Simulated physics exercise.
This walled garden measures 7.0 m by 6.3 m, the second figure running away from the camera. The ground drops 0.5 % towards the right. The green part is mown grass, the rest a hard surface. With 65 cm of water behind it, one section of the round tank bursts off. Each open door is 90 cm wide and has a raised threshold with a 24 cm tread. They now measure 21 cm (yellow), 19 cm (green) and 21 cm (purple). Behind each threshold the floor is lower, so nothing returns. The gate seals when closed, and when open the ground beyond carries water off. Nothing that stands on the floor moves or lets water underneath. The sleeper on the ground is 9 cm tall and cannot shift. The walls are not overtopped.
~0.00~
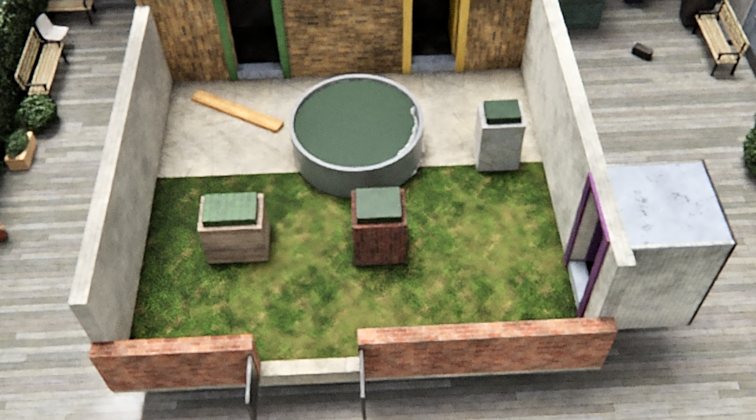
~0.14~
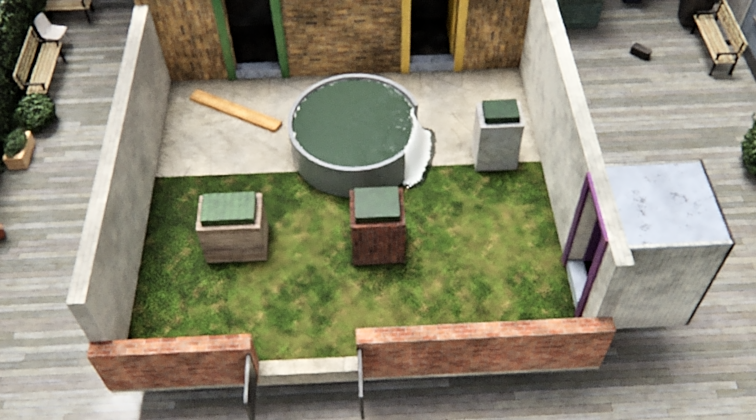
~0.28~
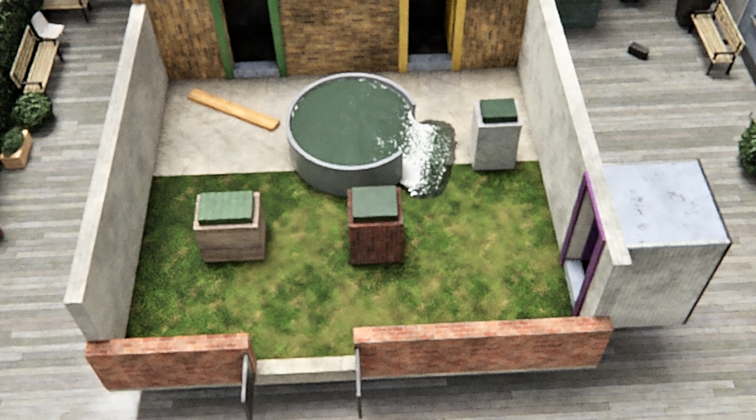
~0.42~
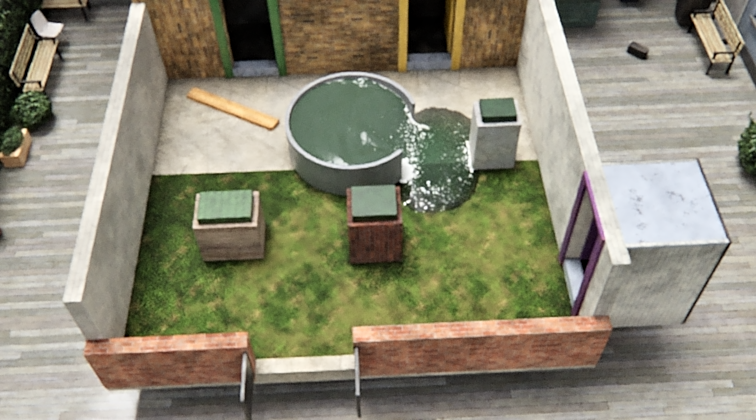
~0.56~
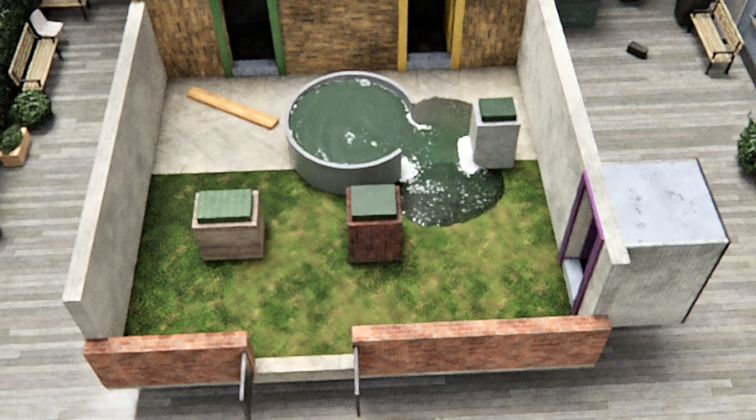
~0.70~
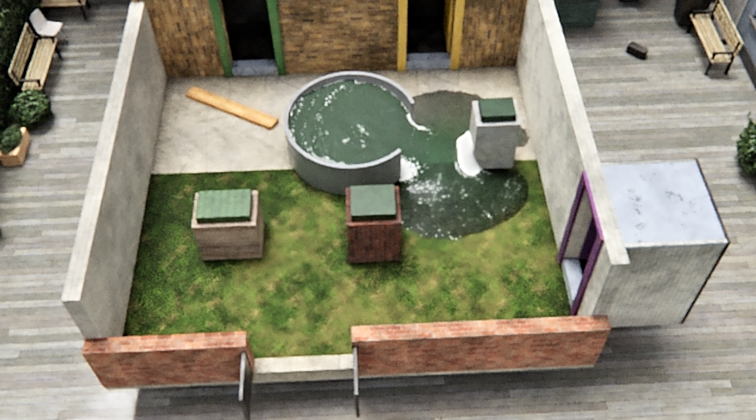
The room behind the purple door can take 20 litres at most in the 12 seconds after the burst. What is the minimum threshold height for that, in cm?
About 12 cm.
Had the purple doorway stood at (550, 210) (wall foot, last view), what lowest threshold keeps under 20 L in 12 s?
About 14.5 cm.
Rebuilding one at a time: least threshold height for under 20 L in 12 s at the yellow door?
Roughly 7.0 cm at yellow.
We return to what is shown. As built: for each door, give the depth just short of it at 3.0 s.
Depths in cm: Yellow 11, green 0, purple 14.
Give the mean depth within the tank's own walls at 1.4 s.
About 43 cm.
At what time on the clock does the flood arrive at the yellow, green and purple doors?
Arrival: Yellow 1.6 s, green 4.0 s, purple 1.8 s.
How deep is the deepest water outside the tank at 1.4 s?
Up to some 46 cm.
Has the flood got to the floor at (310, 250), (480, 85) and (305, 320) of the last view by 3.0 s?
In turn: Still dry, wet, not reached.
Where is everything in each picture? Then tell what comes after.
Still water, 65 cm deep, in the round tank at (356, 123); the purple door at (585, 255) is dry, in the first picture.
The gap is at (416, 149), the front 0.3 m out at (431, 136); the back of the round tank holds 65 cm, in the second picture.
The front is at (451, 132), 0.7 m from the gap at (414, 149); 1.1 m2 of floor is wet, 65 cm left at the back, in the third picture.
The gap is at (413, 149), the front 1.2 m out at (469, 192); the back of the round tank holds 65 cm, in the fourth picture.
Water pours out at (413, 148) and has run 1.7 m, to (497, 196); about 5 cm deep outside, 62 cm at the back, in the fifth picture.
Water pours out at (412, 148) and has run 2.1 m, to (523, 193); about 4 cm deep outside, 57 cm at the back; the purple door at (578, 253), 3.8 m from the gap, is still 1.7 m from the nearest water, in the sixth picture.
After 1.4 s water covers 20 % of the floor, deepest (46 cm) near (459, 154); it has not reached the purple door.
After 3.0 s water covers 35 % of the floor, deepest (26 cm) near (459, 154); 14 cm at the purple door, 0 litres in over its 21 cm threshold.
After 12.0 s water covers 95 % of the floor, deepest (10 cm) near (547, 239); 9 cm at the purple door, 0 litres in over its 21 cm threshold.
At the purple door as built, the water arrived by 1.8 s and peaked near 17 cm at 4.6 s.
Run again over the same 12 s with other heights there, 48 litres in over 10 cm, 10 litres over 13.5 cm. The limit of 20 litres is kept from about 12 cm up.
